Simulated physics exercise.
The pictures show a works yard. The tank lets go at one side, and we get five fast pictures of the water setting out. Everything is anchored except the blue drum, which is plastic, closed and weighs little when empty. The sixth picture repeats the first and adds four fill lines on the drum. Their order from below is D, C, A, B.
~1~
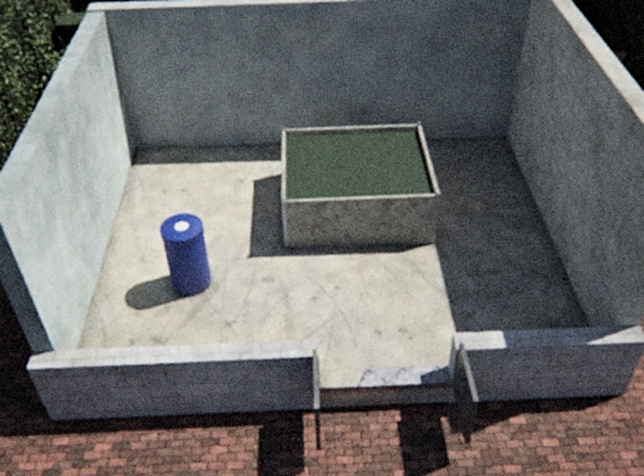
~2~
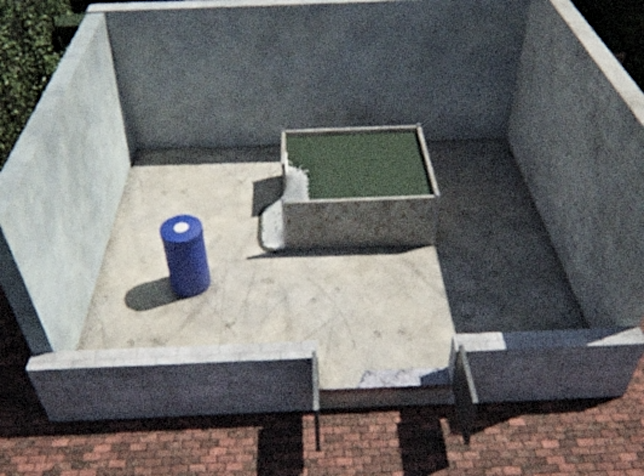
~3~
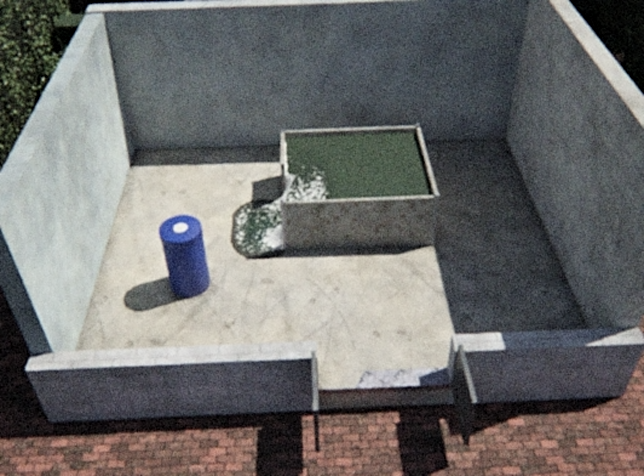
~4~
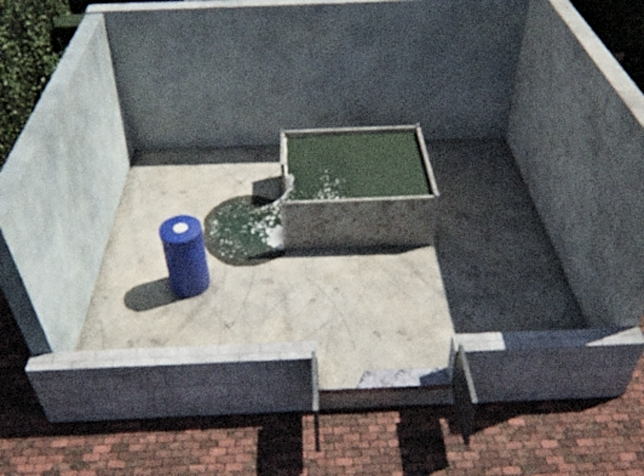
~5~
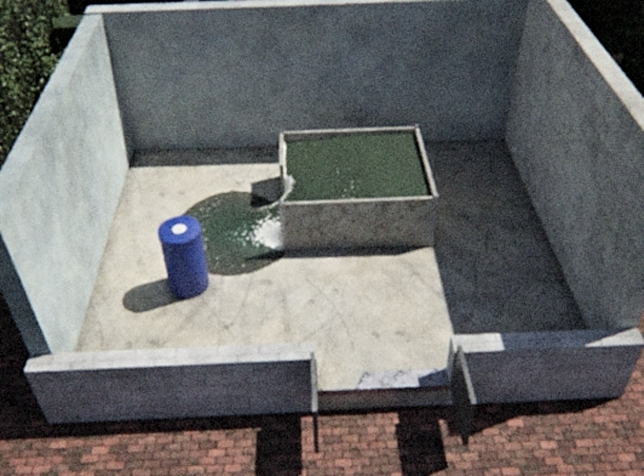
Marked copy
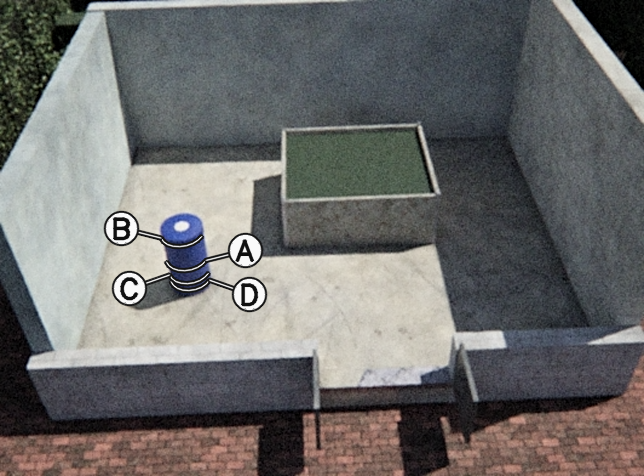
In a walled works yard with an open gate, a square tank stands full of dark green water near a blue drum. Water pours over the tank's left side onto the pale ground, foaming white, then spreads left in a widening dark pool that reaches close to the drum.
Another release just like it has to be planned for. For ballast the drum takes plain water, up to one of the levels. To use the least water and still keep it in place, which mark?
It is A.
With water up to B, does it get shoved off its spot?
No, that is safe.
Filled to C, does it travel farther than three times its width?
No.
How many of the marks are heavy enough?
Two of the four.
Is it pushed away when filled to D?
Yes, that goes wrong.
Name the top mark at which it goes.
That would be C.
In white, A at (184, 270); B at (179, 246); C at (187, 283); D at (188, 290); from the bottom up D, C, A, B.
With A, it does not move.
With B, it does not move.
With C, it is pushed about its own width away.
With D, it is pushed about 5 times its own width away.
